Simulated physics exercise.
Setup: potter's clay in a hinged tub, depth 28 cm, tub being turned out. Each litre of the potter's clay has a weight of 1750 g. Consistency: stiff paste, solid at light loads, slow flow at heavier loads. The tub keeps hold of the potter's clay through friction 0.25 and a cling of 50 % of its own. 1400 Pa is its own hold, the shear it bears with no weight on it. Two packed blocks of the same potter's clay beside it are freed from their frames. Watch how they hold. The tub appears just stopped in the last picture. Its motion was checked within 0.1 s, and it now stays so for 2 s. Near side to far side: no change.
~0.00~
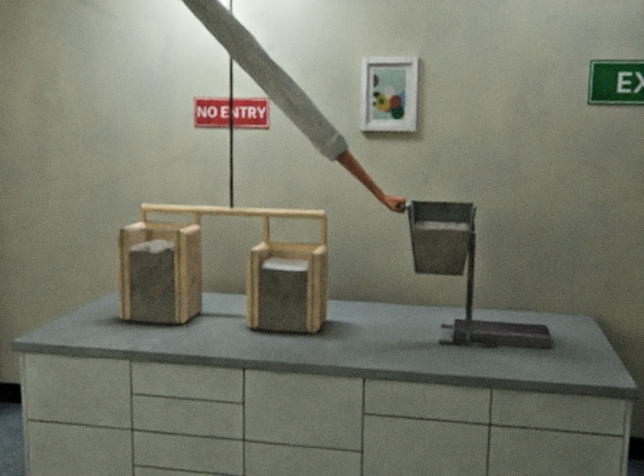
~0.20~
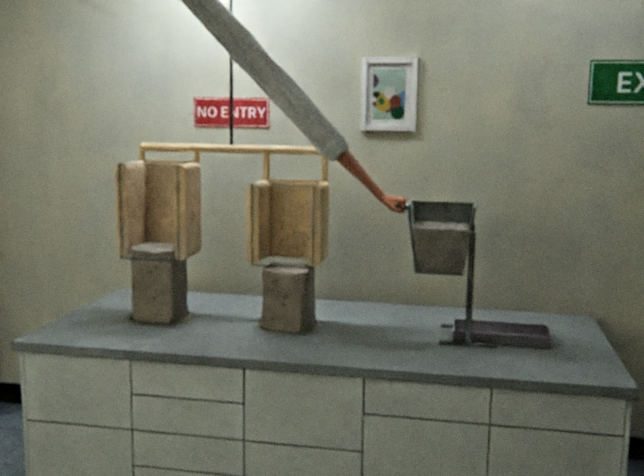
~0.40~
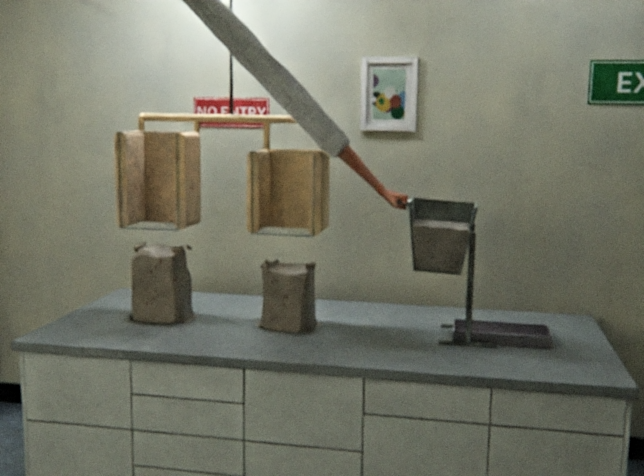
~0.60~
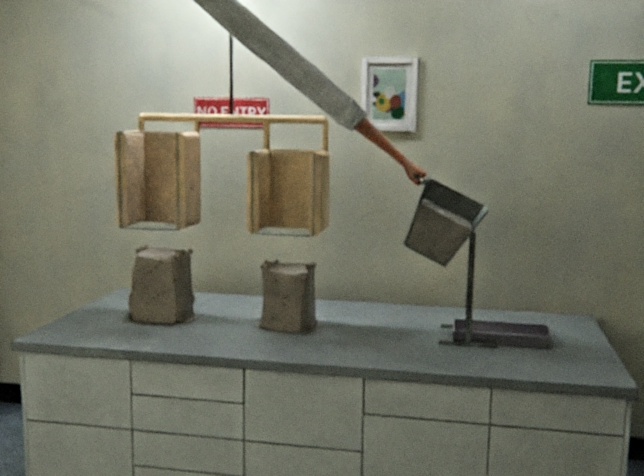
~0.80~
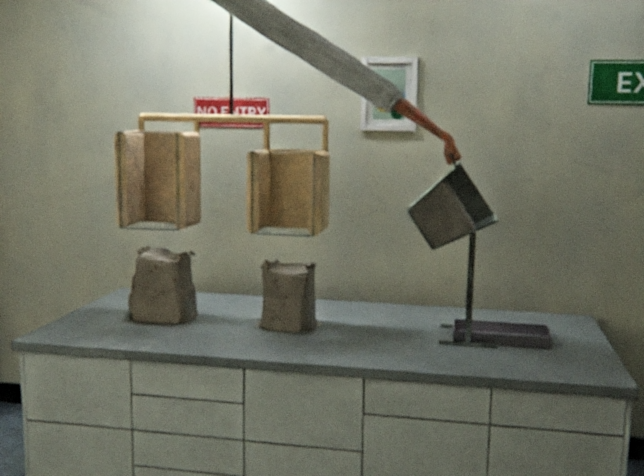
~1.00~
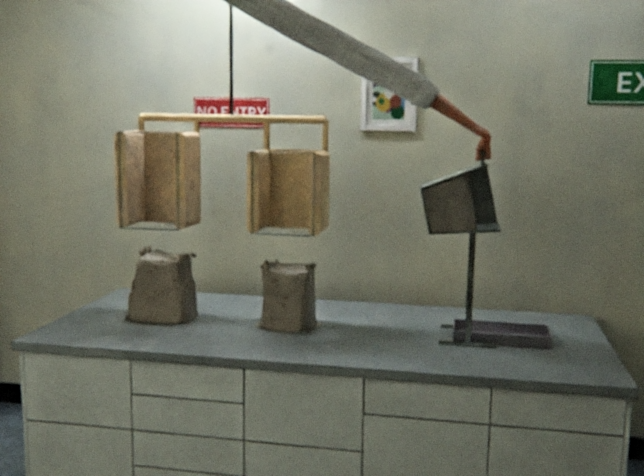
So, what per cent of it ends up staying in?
Expect roughly 100 %.
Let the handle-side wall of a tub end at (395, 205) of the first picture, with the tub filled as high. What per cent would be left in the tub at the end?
About 100 per cent.
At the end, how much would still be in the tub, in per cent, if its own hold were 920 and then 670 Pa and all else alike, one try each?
In turn about 100 %, 100 %.
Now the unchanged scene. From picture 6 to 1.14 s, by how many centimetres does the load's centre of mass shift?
I'd estimate roughly 0 centimetres.
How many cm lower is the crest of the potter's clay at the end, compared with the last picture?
About 0 cm.
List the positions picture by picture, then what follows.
Handle-side rim at (409, 206), tilt 0 degrees; top of the potter's clay at (420, 228); blocks stand 36 cm, 29 cm (left to right), in the first frame.
Handle-side rim at (409, 206), tilt 0 degrees; top of the potter's clay at (420, 228); blocks stand 35 cm, 29 cm (left to right), in the second frame.
Handle-side rim at (411, 203), tilt 3 degrees; top of the potter's clay at (416, 225); blocks stand 33 cm, 29 cm (left to right), in the third frame.
Handle-side rim at (428, 181), tilt 26 degrees; top of the potter's clay at (424, 205); blocks stand 32 cm, 29 cm (left to right), in the fourth frame.
Handle-side rim at (461, 166), tilt 55 degrees; top of the potter's clay at (445, 184); blocks stand 32 cm, 29 cm (left to right), in the fifth frame.
Handle-side rim at (488, 166), tilt 77 degrees; top of the potter's clay at (465, 177); blocks stand 31 cm, 29 cm (left to right), in the sixth frame.
After 1.14 s, the tub is at 77 degrees and holds 100 %.
After 1.31 s, the tub is at 77 degrees and holds 100 %.
After 1.48 s, the tub is at 77 degrees and holds 100 %.
After 1.65 s, the tub is at 77 degrees and holds 100 %.
After 3.00 s, at the end, the tub is at 77 degrees and holds 100 %.
